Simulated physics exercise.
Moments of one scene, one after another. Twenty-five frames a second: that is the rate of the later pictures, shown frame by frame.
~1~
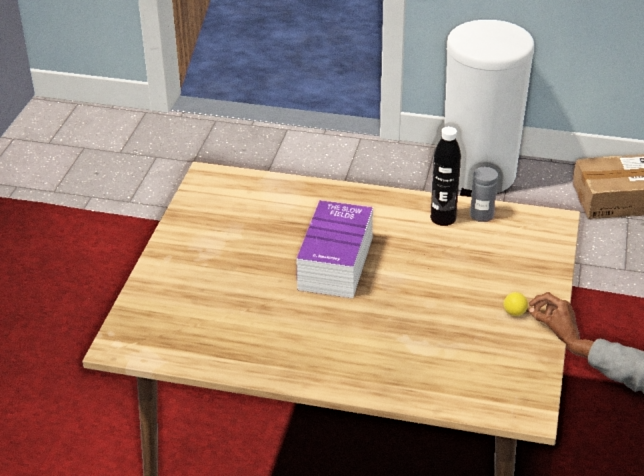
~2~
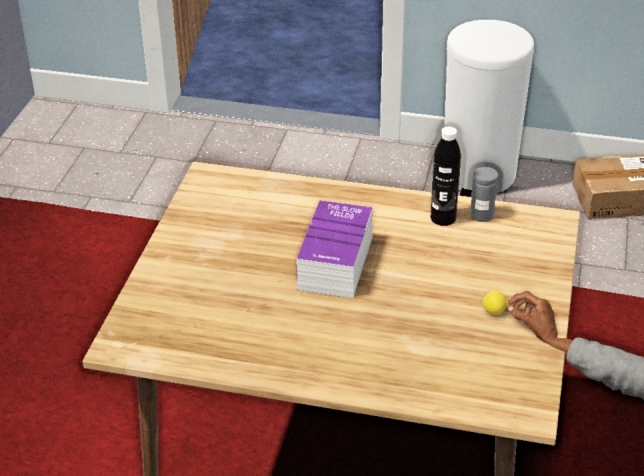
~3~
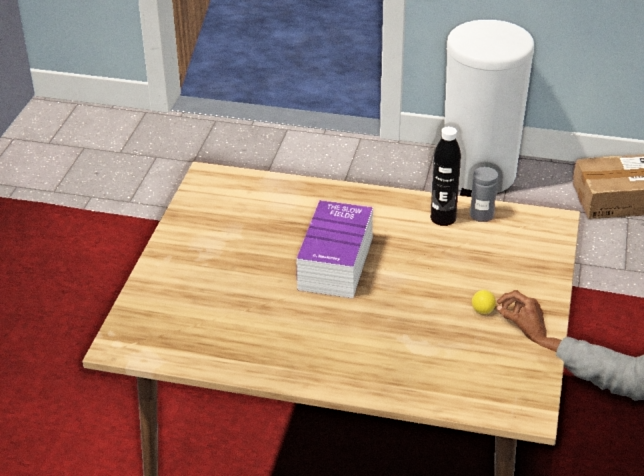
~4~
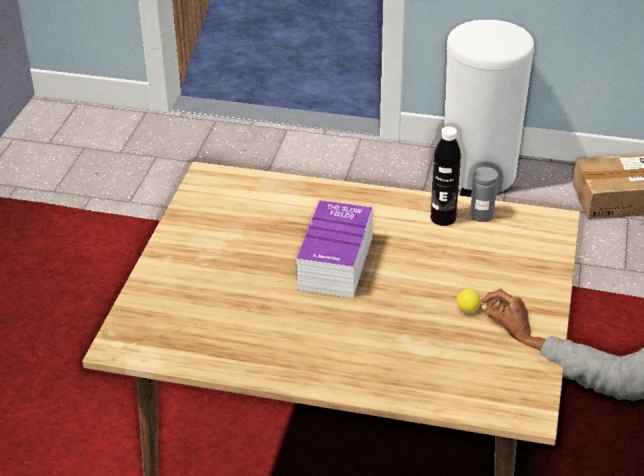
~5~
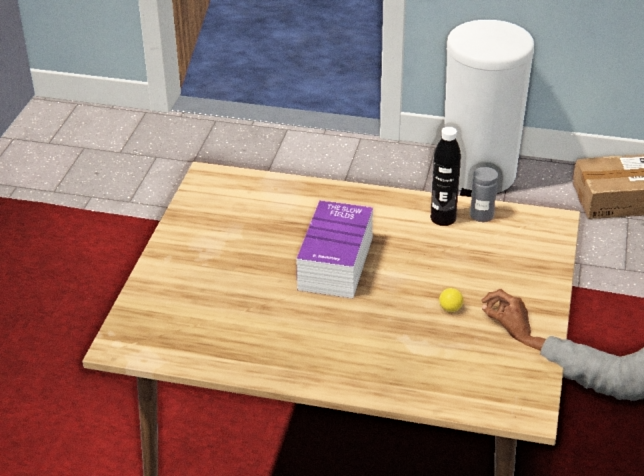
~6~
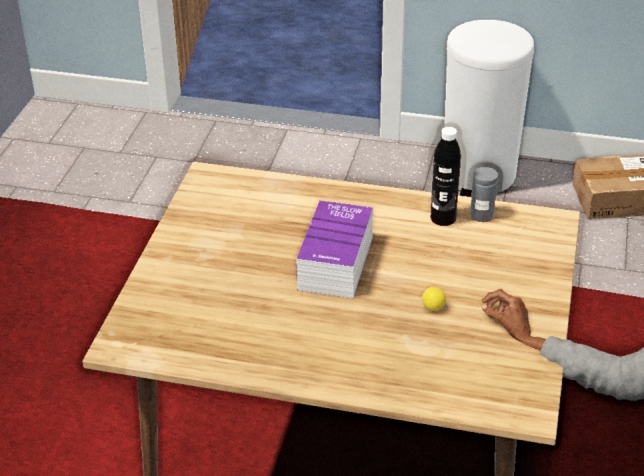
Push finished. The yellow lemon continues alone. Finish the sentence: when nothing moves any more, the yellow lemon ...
... is no longer on the table.
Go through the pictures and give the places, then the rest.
Under the hand; yellow lemon (516, 304), in the first frame.
Under the hand; yellow lemon (495, 303), in the second frame.
Under the hand; yellow lemon (484, 302), in the third frame.
Yellow lemon (469, 301), in the fourth frame.
Yellow lemon (451, 300) rolled about its own width, in the fifth frame.
Yellow lemon (434, 299) rolled about its own width, in the sixth frame.
Then, 0.50 s after the last picture, yellow lemon rolled well along near (330, 330).
Then, 1.20 s after the last picture, yellow lemon now off the table.
By the end, off the table, yellow lemon.
